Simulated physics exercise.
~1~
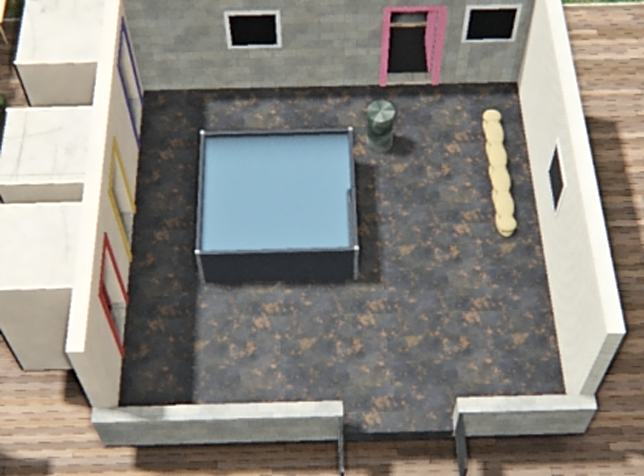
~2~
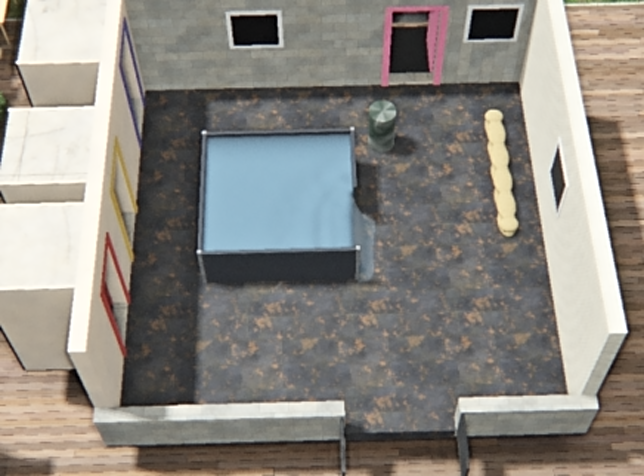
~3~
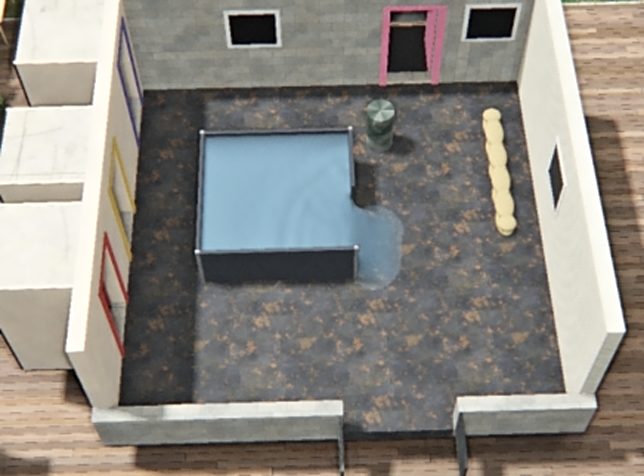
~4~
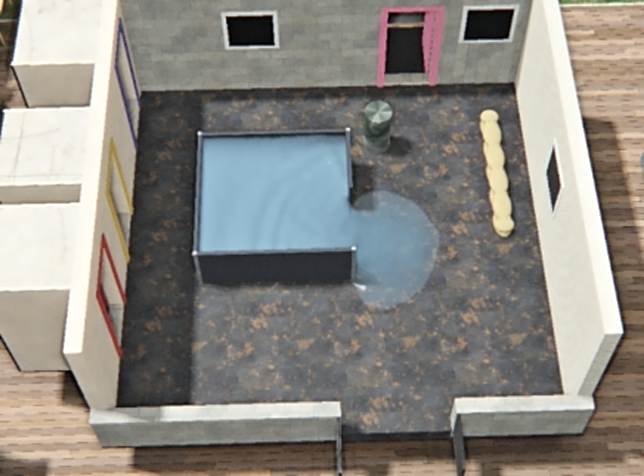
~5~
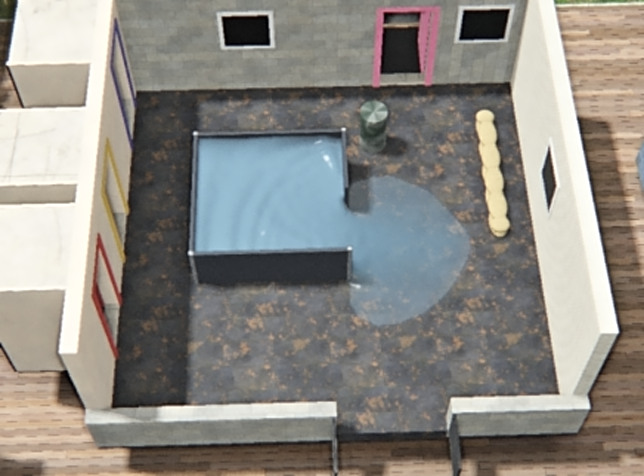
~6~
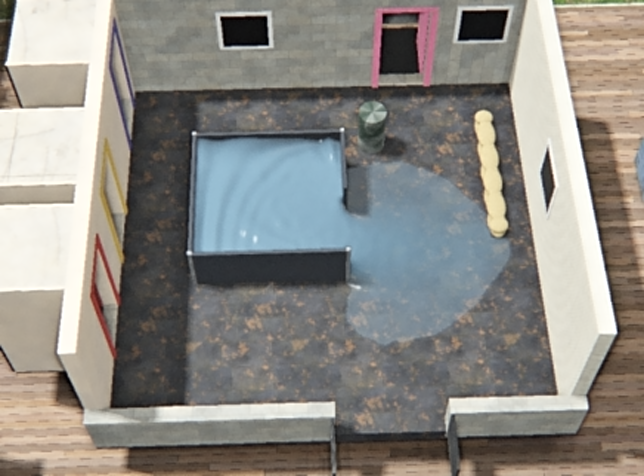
Water sits still in a square open tank inside a walled yard, then pours through a break in the tank's right side. It fans out rightward across the dark floor in a widening rounded sheet, rippling behind in the tank, and reaches the lower end of the pale sandbag row.
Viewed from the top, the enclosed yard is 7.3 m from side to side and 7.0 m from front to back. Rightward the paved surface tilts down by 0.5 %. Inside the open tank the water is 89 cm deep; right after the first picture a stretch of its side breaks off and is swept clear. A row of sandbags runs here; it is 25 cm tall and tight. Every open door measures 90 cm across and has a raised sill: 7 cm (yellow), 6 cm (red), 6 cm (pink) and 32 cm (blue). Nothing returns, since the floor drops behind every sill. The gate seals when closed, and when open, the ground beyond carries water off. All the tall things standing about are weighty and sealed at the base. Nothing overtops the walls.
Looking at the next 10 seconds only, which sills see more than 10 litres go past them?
Result: The yellow door overtops the limit; the red door overtops the limit; the pink door overtops the limit; the blue door remains shy of the limit.
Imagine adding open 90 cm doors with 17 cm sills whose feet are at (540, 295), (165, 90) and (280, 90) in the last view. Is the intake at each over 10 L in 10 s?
Taking them in order, the first gets enough, the second too little and the third too little.
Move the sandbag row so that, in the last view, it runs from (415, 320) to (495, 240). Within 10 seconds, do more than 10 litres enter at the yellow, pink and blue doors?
With that change: Yellow stays within, pink exceeds it, blue stays within.
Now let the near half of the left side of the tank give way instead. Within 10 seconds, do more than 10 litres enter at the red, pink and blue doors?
Red exceeds; pink falls short; blue falls short.
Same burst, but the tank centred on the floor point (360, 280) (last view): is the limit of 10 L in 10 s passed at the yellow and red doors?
Result - yellow door does not exceed it, red door exceeds it.
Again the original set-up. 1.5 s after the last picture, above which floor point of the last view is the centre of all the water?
I'd say somewhere around (345, 240).
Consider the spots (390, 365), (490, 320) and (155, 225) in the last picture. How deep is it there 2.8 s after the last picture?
Listed order: 12 / 16 / 0 cm.
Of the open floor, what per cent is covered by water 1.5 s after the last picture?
I'd guess around 35 %.
Then, 0.7 s after the last picture water covers 30 % of the floor and is deepest (50 cm) near (356, 257); yellow door not reached, red door not reached, pink door not reached, blue door not reached.
Then, 1.5 s after the last picture water covers 35 % of the floor and is deepest (60 cm) near (552, 404); yellow door not reached, red door not reached, pink door not reached, blue door not reached.
Then, 2.8 s after the last picture water covers 45 % of the floor and is deepest (38 cm) near (553, 414); yellow door not reached, red door not reached, pink door 14 cm at the sill, 20 L in, blue door not reached.
Then, 5.3 s after the last picture water covers 90 % of the floor and is deepest (28 cm) near (503, 89); yellow door not reached, red door 14 cm at the sill, 8 L in, pink door 11 cm at the sill, 83 L in, blue door not reached.
Then, 9.3 s after the last picture water covers 95 % of the floor and is deepest (18 cm) near (504, 96); yellow door 15 cm at the sill, 28 L in, red door 10 cm at the sill, 78 L in, pink door 10 cm at the sill, 127 L in, blue door 13 cm at the sill, 0 L in.
